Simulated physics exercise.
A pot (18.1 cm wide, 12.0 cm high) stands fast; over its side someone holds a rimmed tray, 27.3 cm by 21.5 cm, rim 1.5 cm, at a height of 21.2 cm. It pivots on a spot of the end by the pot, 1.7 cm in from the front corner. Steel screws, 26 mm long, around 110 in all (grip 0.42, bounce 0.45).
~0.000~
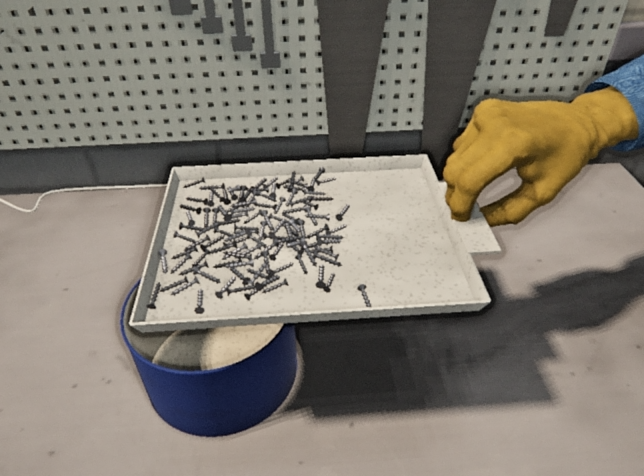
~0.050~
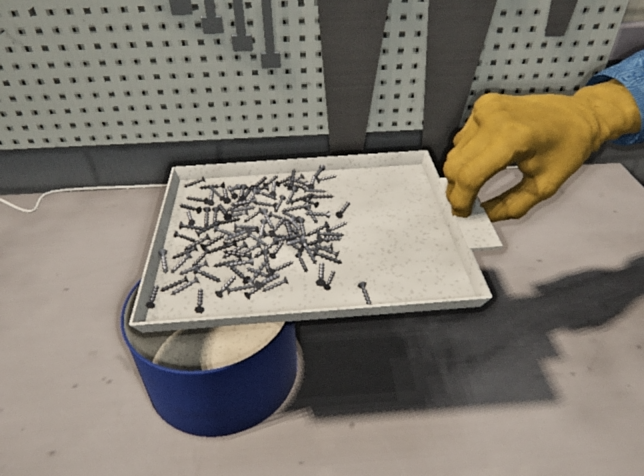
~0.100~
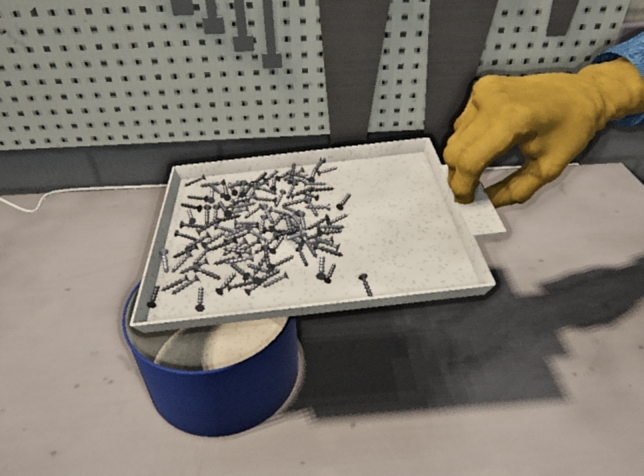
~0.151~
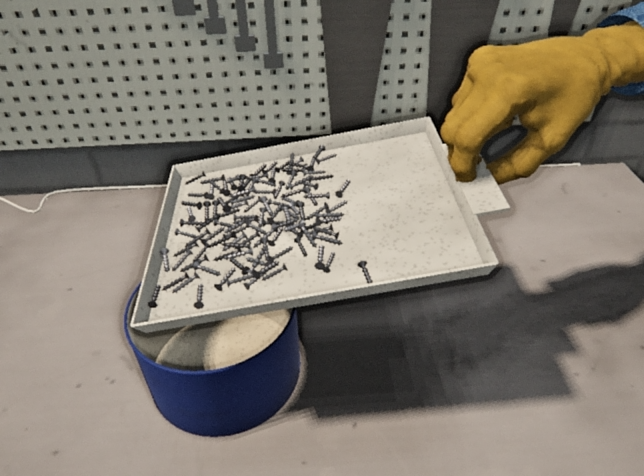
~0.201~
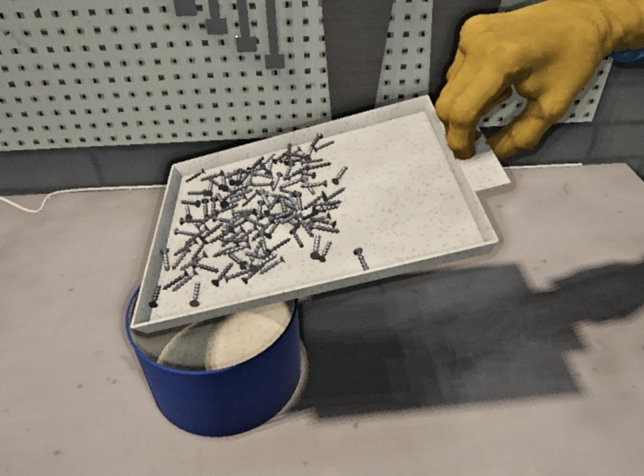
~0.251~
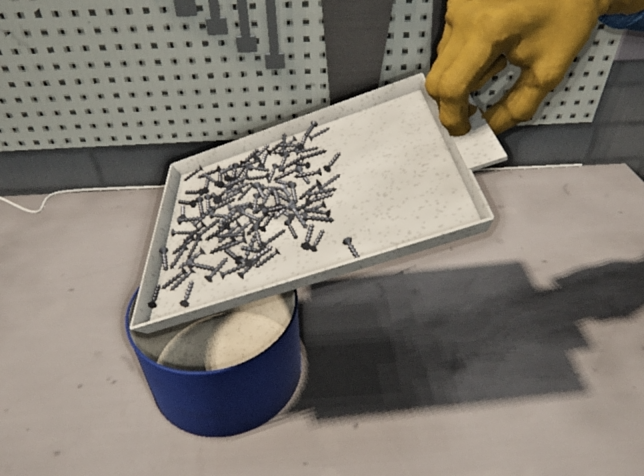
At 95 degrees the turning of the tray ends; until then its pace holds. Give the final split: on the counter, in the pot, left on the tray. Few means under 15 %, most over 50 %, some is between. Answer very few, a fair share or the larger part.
Counter the larger part, pot a fair share, tray very few.
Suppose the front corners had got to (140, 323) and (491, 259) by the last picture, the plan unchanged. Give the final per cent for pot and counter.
Pot 0, counter 100.
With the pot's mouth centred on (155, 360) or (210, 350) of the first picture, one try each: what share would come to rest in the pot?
About 70 and 35 per cent.
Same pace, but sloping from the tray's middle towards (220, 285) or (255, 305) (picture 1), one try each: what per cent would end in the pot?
Some 0 and 0 per cent.
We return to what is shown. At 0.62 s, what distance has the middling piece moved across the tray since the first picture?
Some 7 cm.
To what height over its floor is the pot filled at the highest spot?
About 1.0 cm.
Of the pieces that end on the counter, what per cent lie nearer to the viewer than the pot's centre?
Some 80 per cent.
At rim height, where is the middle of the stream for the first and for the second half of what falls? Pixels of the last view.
First near (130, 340), later near (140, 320).
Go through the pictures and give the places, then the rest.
The first picture shows tray tilt 0 degrees, front corners at (138, 319) and (482, 297); middle of the pieces at (262, 232); pot at (208, 302).
The second picture shows tray tilt 1 degrees, front corners at (138, 319) and (483, 293); middle of the pieces at (262, 231).
The third picture shows tray tilt 4 degrees, front corners at (138, 319) and (486, 280), lowest corner left front; middle of the pieces at (263, 226).
The fourth picture shows tray tilt 9 degrees, front corners at (138, 320) and (489, 259), lowest corner left front; middle of the pieces at (262, 219).
The fifth picture shows tray tilt 14 degrees, front corners at (138, 321) and (489, 238), lowest corner left front; middle of the pieces at (260, 212).
The sixth picture shows tray tilt 19 degrees, front corners at (137, 322) and (484, 215), lowest corner left front; middle of the pieces at (255, 205); pot at (213, 303). Its pace works out near 100 degrees a second.
After 0.62 s, tilt 56 degrees; the tray holds 100 %, the pot 0 %.
After 0.87 s, tilt 81 degrees; the tray holds 50 %, the pot 5 %.
After 1.22 s, tilt 95 degrees; the tray holds 0 %, the pot 25 %.
By 2.2 s all is still; counter 75 %, pot 25 %, tray 0 %.
